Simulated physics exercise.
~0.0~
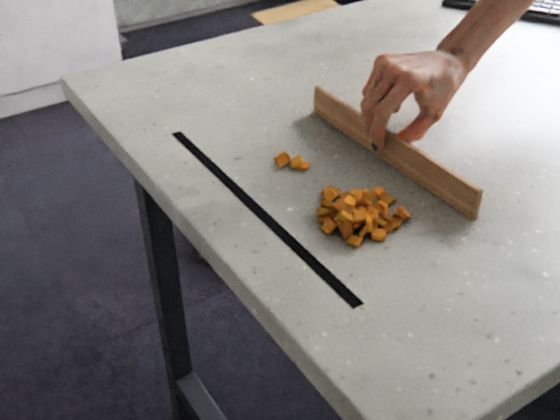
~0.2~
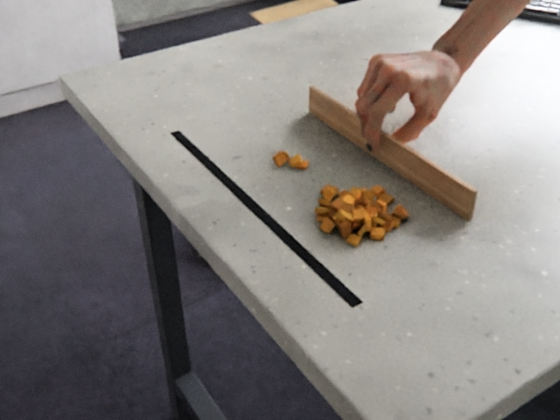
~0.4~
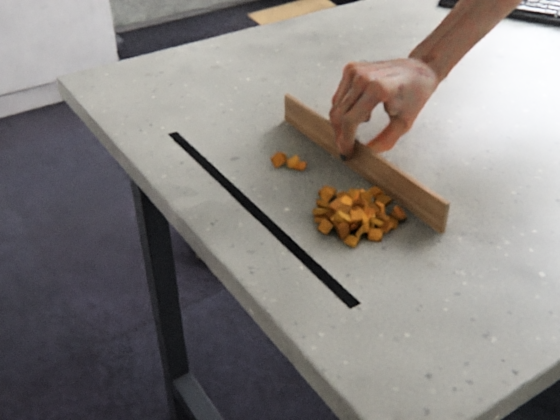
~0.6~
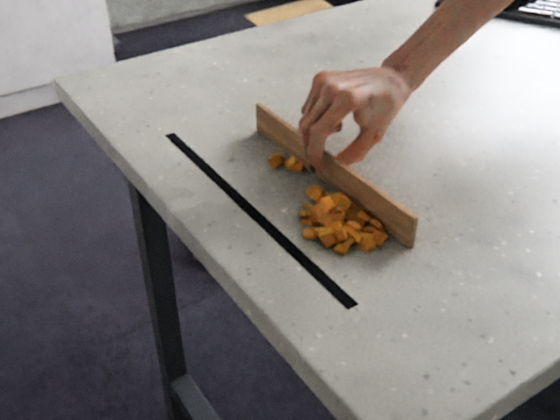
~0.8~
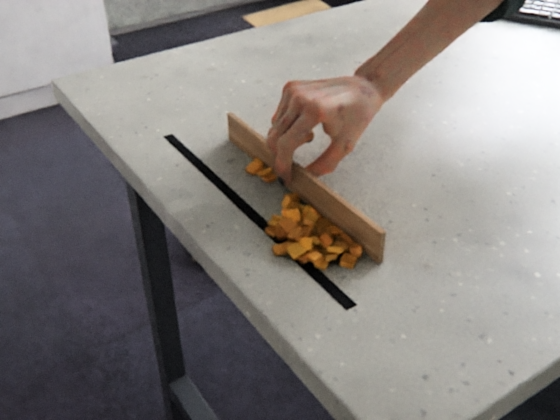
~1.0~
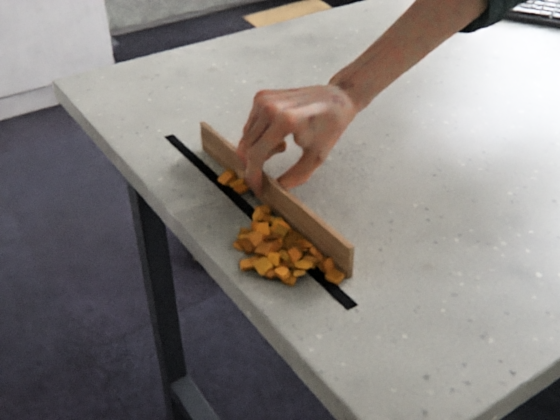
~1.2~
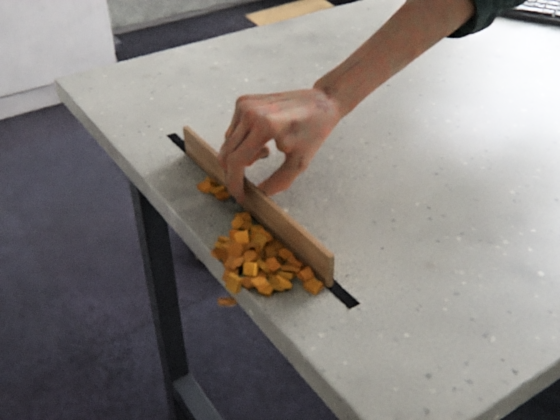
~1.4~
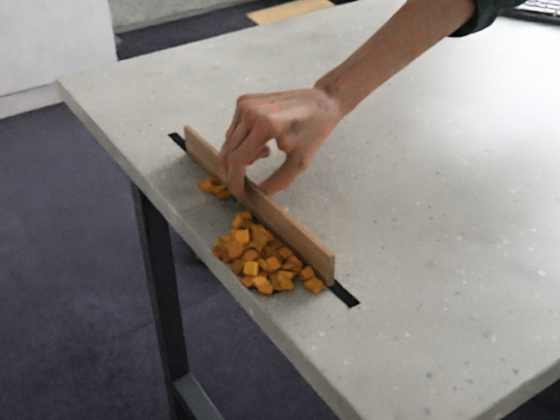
On a pale speckled tabletop marked with a strip of black tape near its edge, a hand holds a thin wooden strip upright behind two groups of small orange-brown chunks, one large pile and a few pieces farther back. The hand draws the wood left toward the tape, reaching the smaller group after the larger pile begins to move. Both groups slide across the tape ahead of the wood. The strip stops along the tape, and a few chunks from the front pile spill over the table's edge. The rest of that pile settles at the brink, while the smaller group stays on top.
